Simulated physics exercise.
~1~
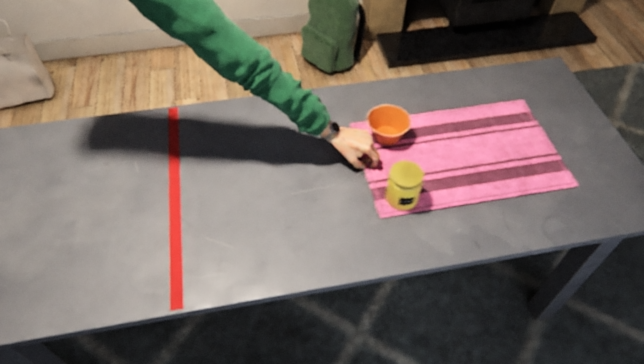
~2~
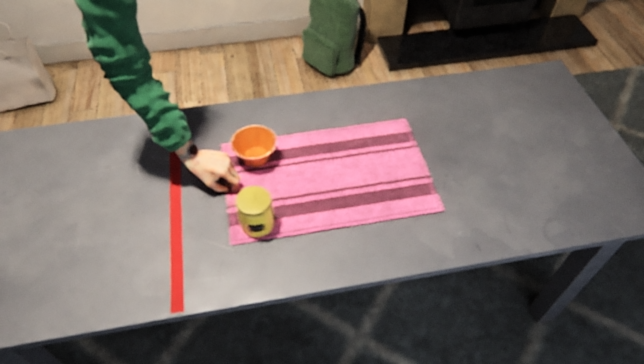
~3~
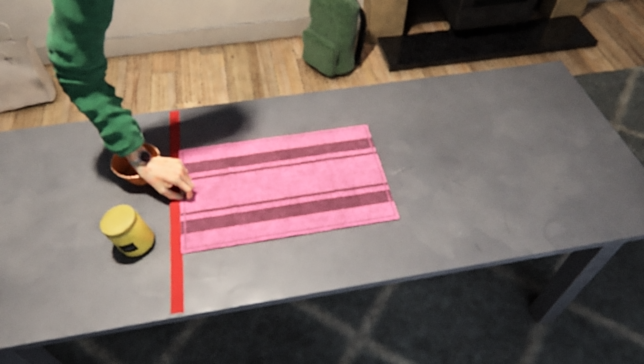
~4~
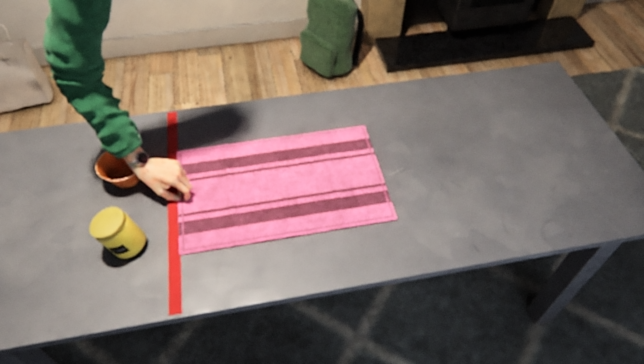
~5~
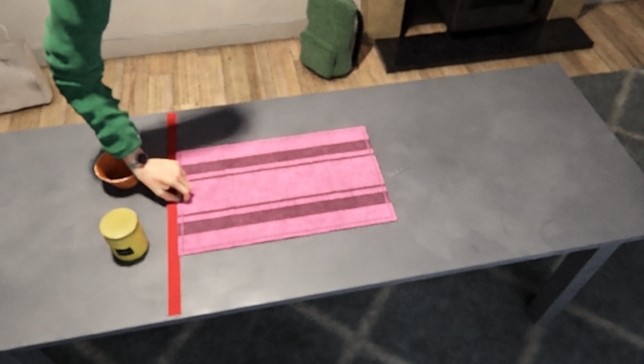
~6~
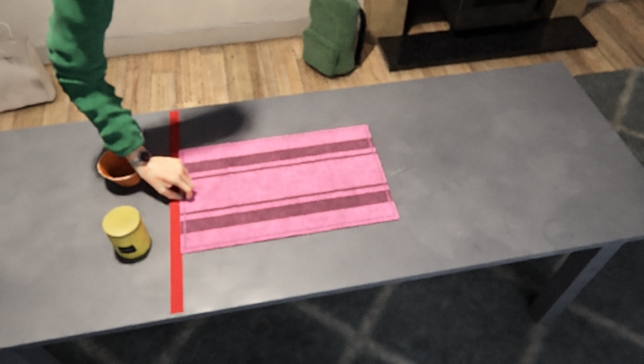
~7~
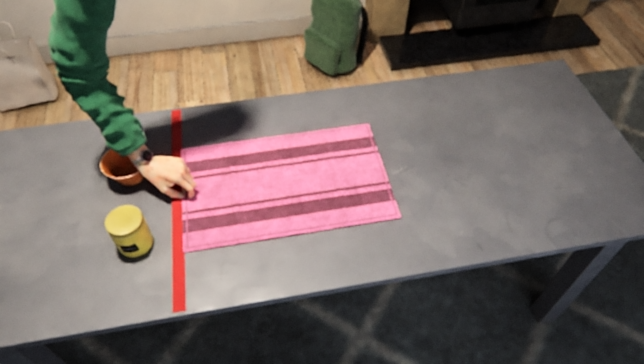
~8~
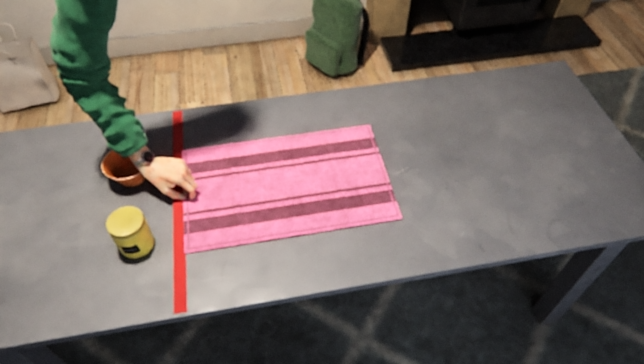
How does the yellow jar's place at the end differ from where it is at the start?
At the start the yellow jar stands on the pink runner, well to the right of the red tape. At the end it stands on the bare table to the left of the tape, off the cloth.
